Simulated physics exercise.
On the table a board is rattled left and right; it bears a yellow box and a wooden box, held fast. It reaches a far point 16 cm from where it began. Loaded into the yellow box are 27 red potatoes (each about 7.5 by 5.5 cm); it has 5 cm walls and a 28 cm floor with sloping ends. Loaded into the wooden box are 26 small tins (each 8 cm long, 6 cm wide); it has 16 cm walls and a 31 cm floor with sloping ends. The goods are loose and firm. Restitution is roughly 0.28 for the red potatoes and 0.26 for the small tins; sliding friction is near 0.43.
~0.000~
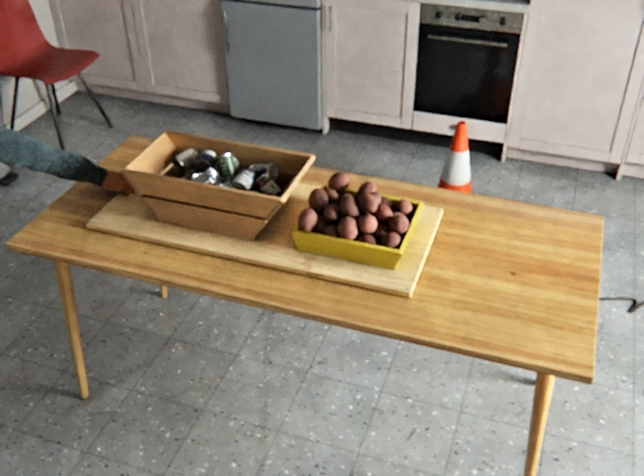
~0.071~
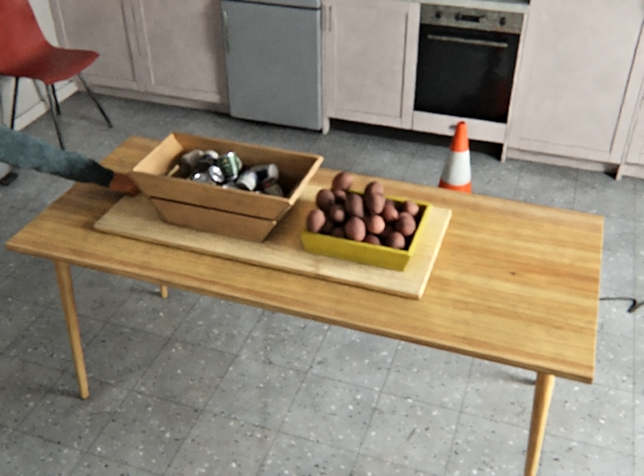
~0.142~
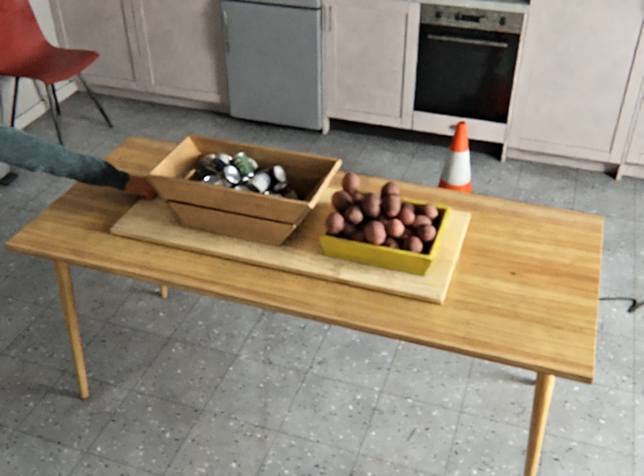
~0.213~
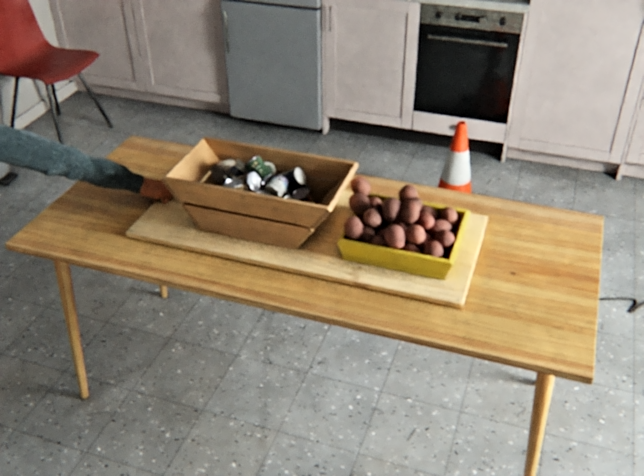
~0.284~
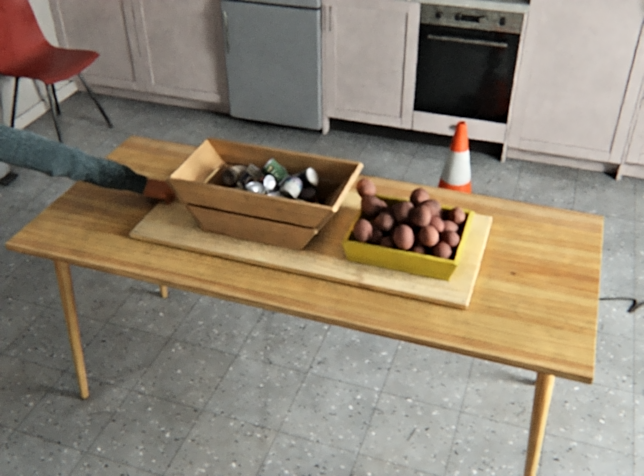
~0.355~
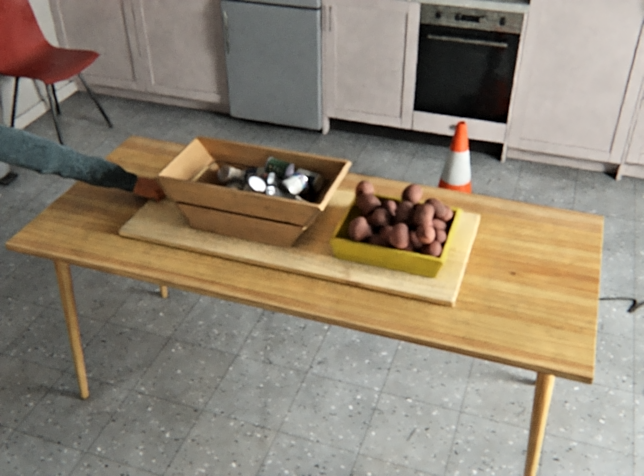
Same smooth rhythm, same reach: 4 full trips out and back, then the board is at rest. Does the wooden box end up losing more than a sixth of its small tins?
No.
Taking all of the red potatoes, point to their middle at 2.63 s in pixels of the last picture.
Their middle is around (356, 223).
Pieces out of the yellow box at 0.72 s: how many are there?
Yellow box: About 8.
After 0.72 s, the yellow box is down by 7 of 27 and the wooden box has all 26.
After 1.17 s, the yellow box is down by 9 of 27 and the wooden box has all 26.
After 1.81 s, the yellow box is down by 10 of 27 and the wooden box has all 26.
Outcome (at 2.63 s), the yellow box is down by 10 of 27 and the wooden box has all 26. Asked share, 0 of 26, 0 per cent.
